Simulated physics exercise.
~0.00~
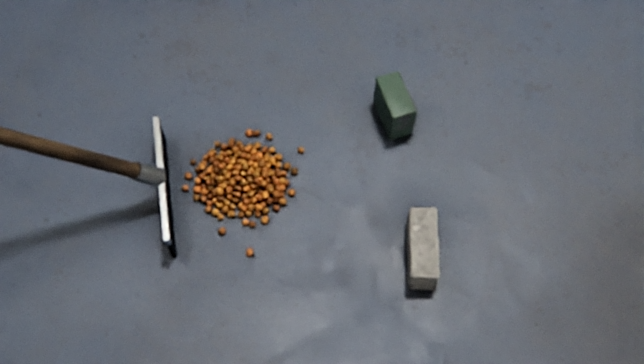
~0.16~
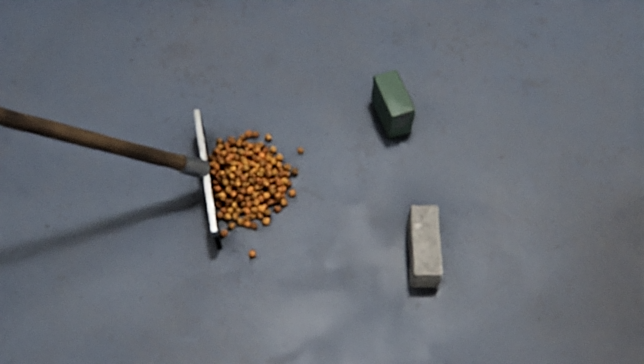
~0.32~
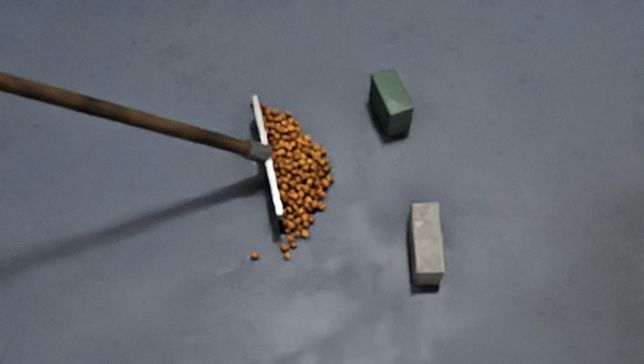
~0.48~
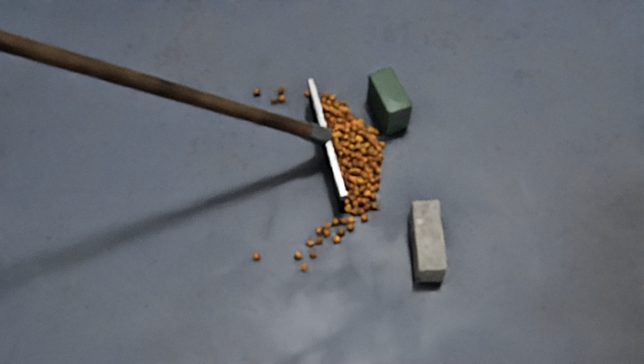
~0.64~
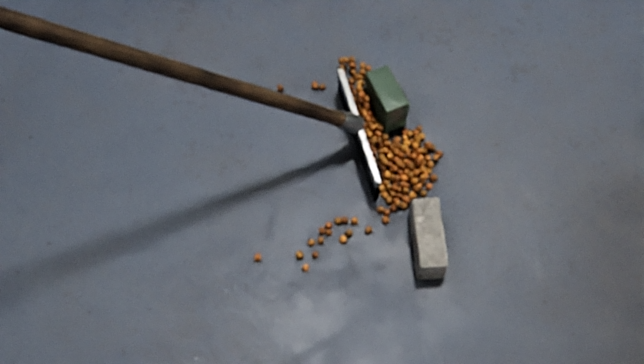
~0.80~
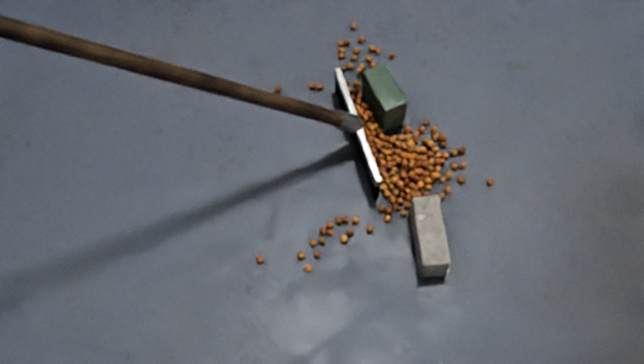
On a grey floor, a long-handled squeegee pushes a pile of roasted chickpeas rightward towards a green block and a pale grey block, leaving a few behind. It stops against the green block, with chickpeas spread into and beyond the gap and others scattered around the green block's far side.
